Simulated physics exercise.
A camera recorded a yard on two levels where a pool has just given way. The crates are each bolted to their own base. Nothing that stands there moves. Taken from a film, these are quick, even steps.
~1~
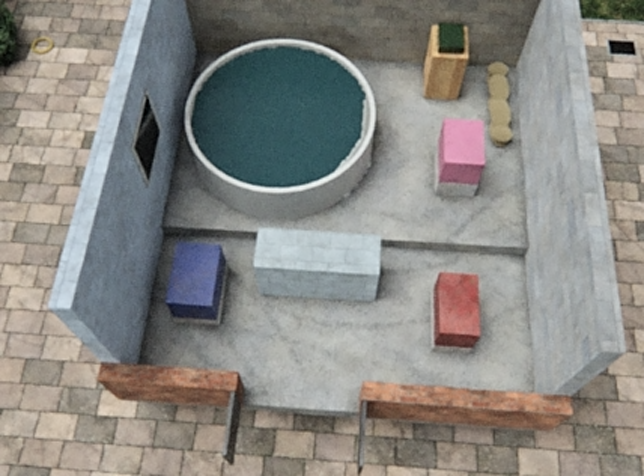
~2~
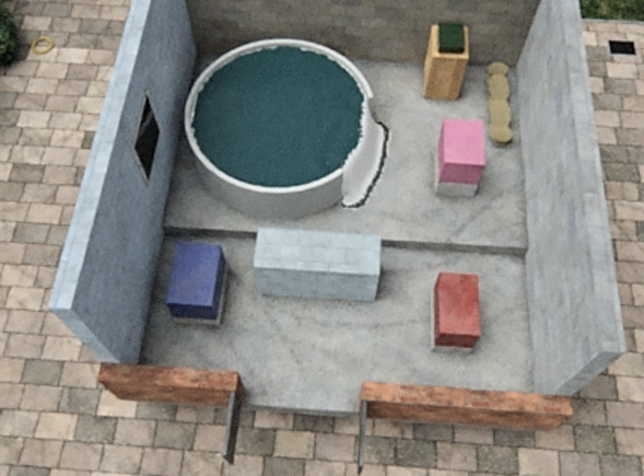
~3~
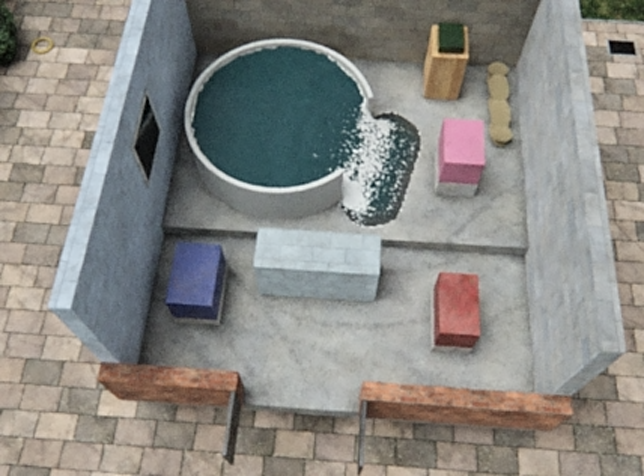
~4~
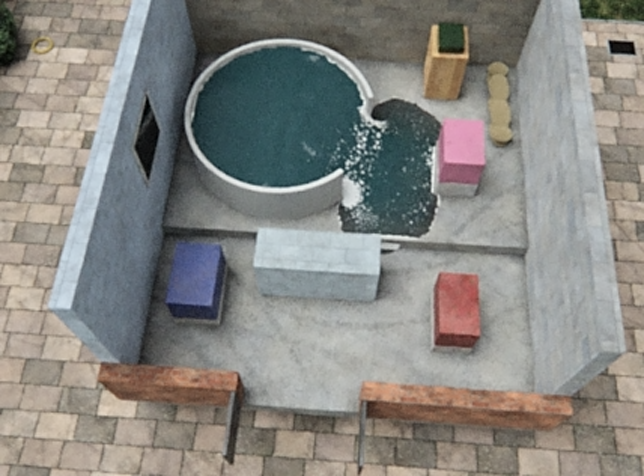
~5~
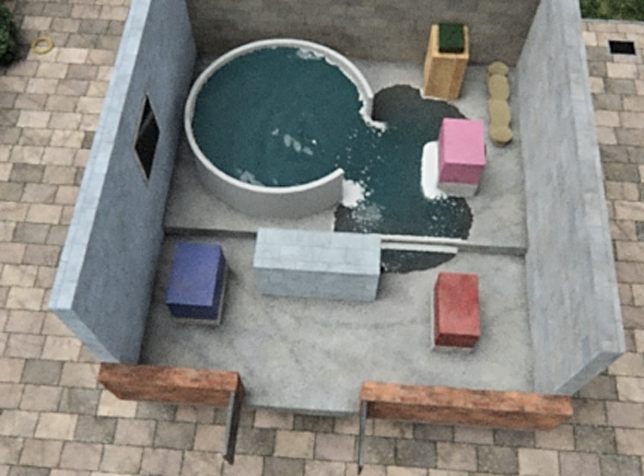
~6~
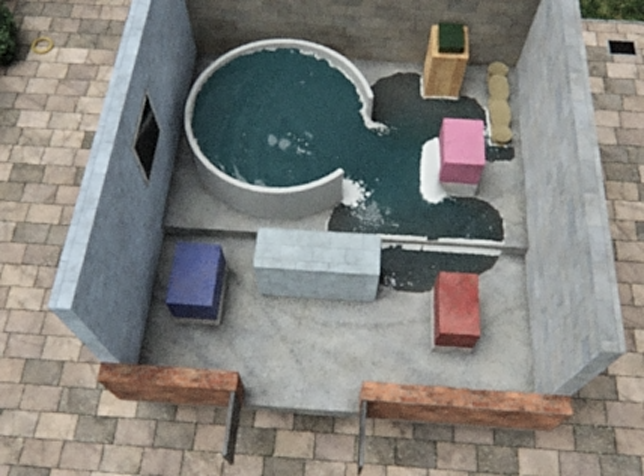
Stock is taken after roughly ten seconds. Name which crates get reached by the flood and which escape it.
The red crate gets reached; the pink crate gets reached; the blue crate gets reached.
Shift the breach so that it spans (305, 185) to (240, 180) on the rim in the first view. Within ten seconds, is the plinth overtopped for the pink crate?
Outcome noted - pink crate remains untouched.
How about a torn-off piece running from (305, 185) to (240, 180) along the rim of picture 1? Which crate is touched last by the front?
That is the one in pink.
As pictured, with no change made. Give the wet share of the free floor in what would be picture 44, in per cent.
I reckon around 90 %.
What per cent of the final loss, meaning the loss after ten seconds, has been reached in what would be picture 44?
I'd estimate some 45 per cent.
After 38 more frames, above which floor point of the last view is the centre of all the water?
Point: (347, 207).
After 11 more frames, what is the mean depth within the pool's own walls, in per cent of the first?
My figure is about 56 in a hundred.
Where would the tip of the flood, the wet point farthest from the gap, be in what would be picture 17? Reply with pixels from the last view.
I'd go with roughly (526, 406).
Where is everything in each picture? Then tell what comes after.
The pool at (281, 114) is whole and still, in the first frame.
Water pours out at (365, 155) and has run to (345, 204), in the second frame.
The front is at (402, 122), out from the gap at (364, 158), in the third frame.
The front is at (407, 239), out from the gap at (364, 159), in the fourth frame.
The front is at (459, 242), out from the gap at (364, 159), in the fifth frame.
Water pours out at (364, 158) and has run to (485, 264), in the sixth frame.
A moment on, water covers 40 % of the floor; the red crate water round its plinth, the pink crate water round its plinth, the blue crate not reached.
Next, water covers 55 % of the floor; the red crate water round its plinth, the pink crate water round its plinth, the blue crate not reached.
Then, water covers 75 % of the floor; the red crate water round its plinth, the pink crate water round its plinth, the blue crate water round its plinth.
Later, water covers 90 % of the floor; the red crate water round its plinth, the pink crate water round its plinth, the blue crate water round its plinth.
In the end, water covers 95 % of the floor; the red crate was topped, the pink crate was topped, the blue crate was topped.
